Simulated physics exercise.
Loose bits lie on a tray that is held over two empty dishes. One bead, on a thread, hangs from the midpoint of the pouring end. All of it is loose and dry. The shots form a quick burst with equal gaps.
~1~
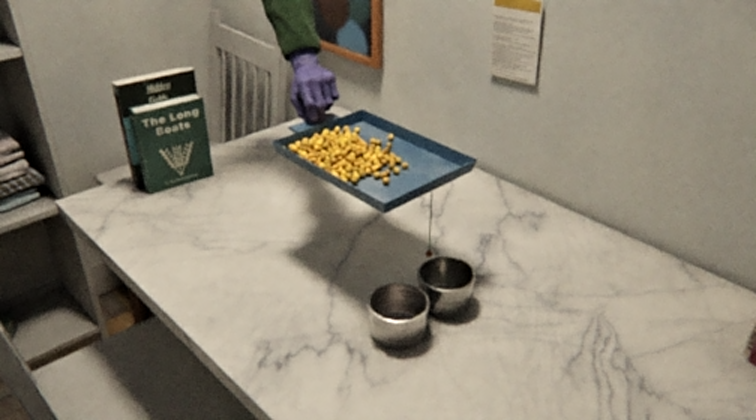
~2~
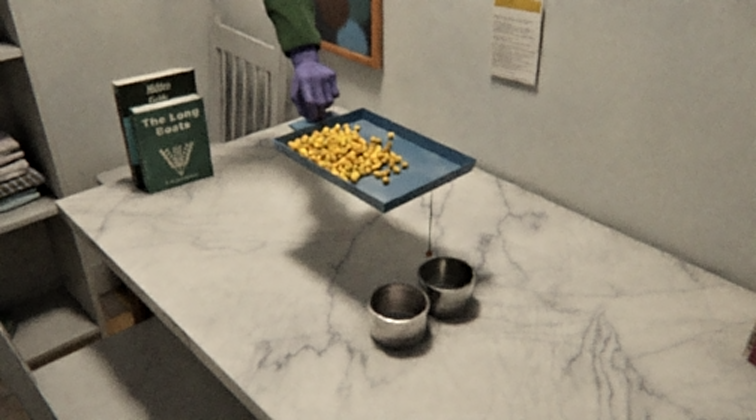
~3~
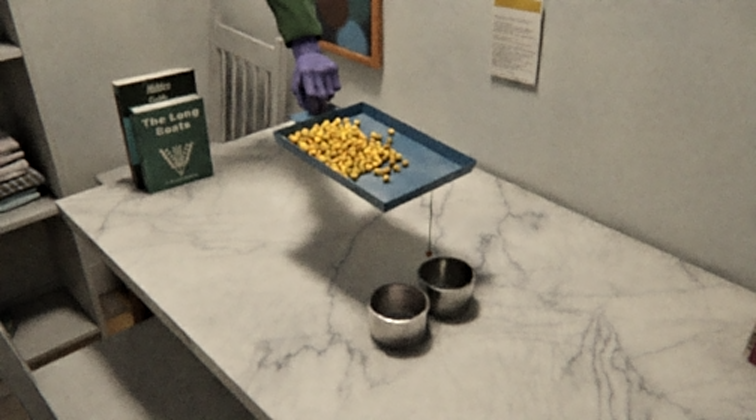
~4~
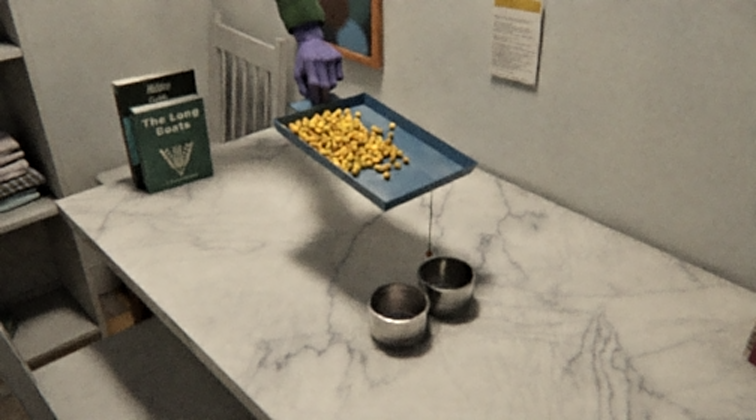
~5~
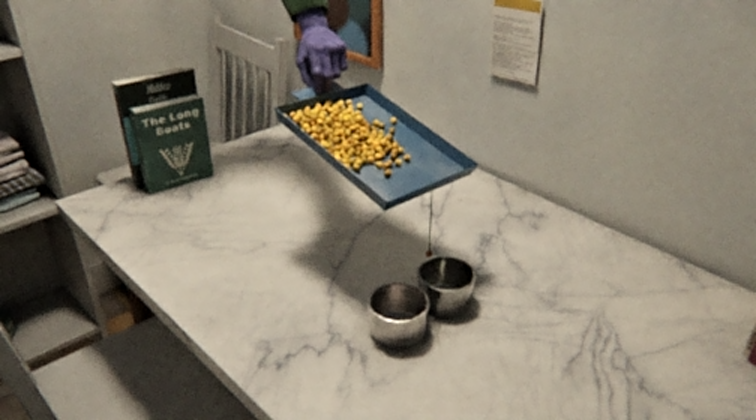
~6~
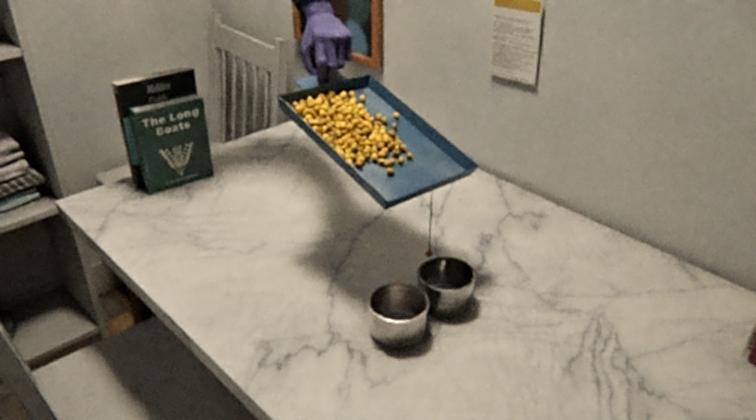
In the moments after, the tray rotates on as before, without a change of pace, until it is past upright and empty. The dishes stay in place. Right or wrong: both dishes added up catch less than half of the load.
Right, they catch less than half.
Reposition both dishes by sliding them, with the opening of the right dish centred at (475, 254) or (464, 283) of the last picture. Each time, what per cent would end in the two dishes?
Roughly 60% the first time and 30% the second time.
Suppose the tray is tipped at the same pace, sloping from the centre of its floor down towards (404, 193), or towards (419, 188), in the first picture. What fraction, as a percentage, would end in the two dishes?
I'd expect around 70 in a hundred first and around 50 in a hundred second.
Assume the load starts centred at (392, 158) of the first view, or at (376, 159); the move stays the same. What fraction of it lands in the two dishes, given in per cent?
About 20 % and 20 %.
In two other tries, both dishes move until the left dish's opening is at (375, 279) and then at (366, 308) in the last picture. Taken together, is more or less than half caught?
Catch, run one: Below the halfway mark; run two: Below the halfway mark.
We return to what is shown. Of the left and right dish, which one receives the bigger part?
That would be the rightward one.
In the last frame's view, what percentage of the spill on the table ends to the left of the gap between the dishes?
Estimate: About 0 percent.
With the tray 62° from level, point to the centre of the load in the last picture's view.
The load is centred near (439, 170).
Shortly afterwards, tray tipped steeply; the bulk on the tray; only a few outside both; a little in the air.
Next, tray tipped right over; near two thirds on the tray; only a few in the right dish; near a quarter outside both; a little in the air.
Some moments later, tray tipped past a quarter turn; near a quarter in the right dish; the bulk outside both.
In the end, tray tipped past a quarter turn; none at all in the left dish; near a quarter in the right dish; the bulk outside both.
